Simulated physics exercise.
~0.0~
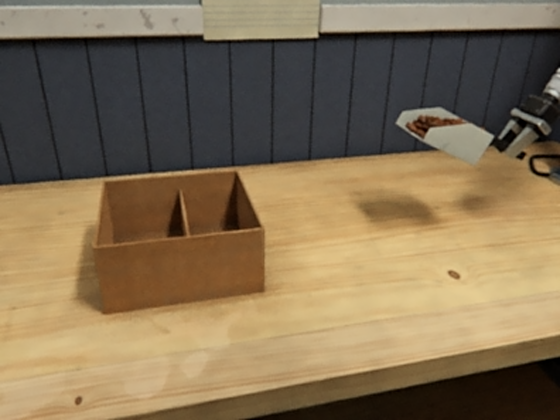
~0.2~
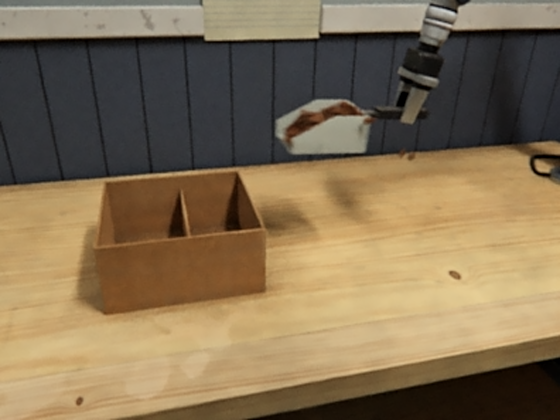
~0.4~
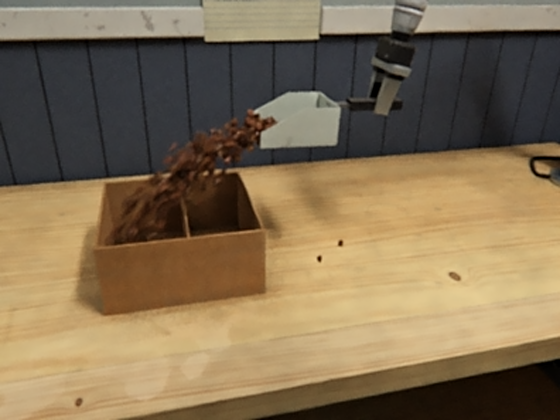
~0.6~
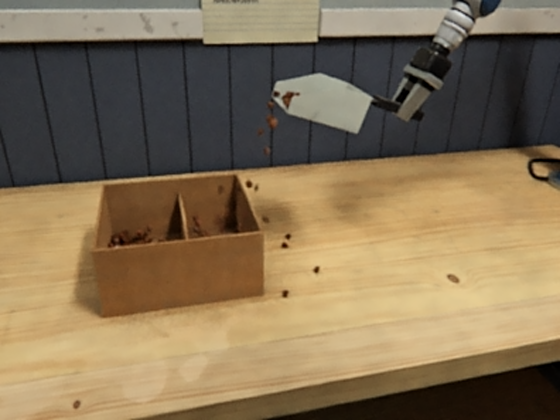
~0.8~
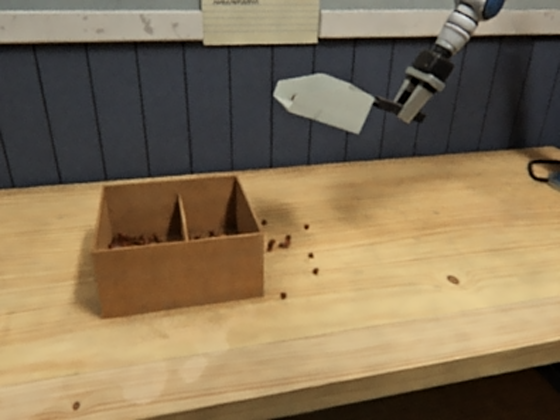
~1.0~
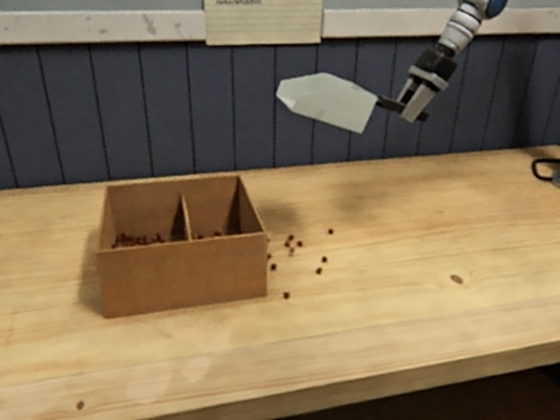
On a wooden table against dark blue paneling, a robot arm carried a white scoop of brown pellets leftward and flung them toward a divided box, then tilted the scoop back; most landed inside in both compartments, while several scattered on the tabletop beside it.
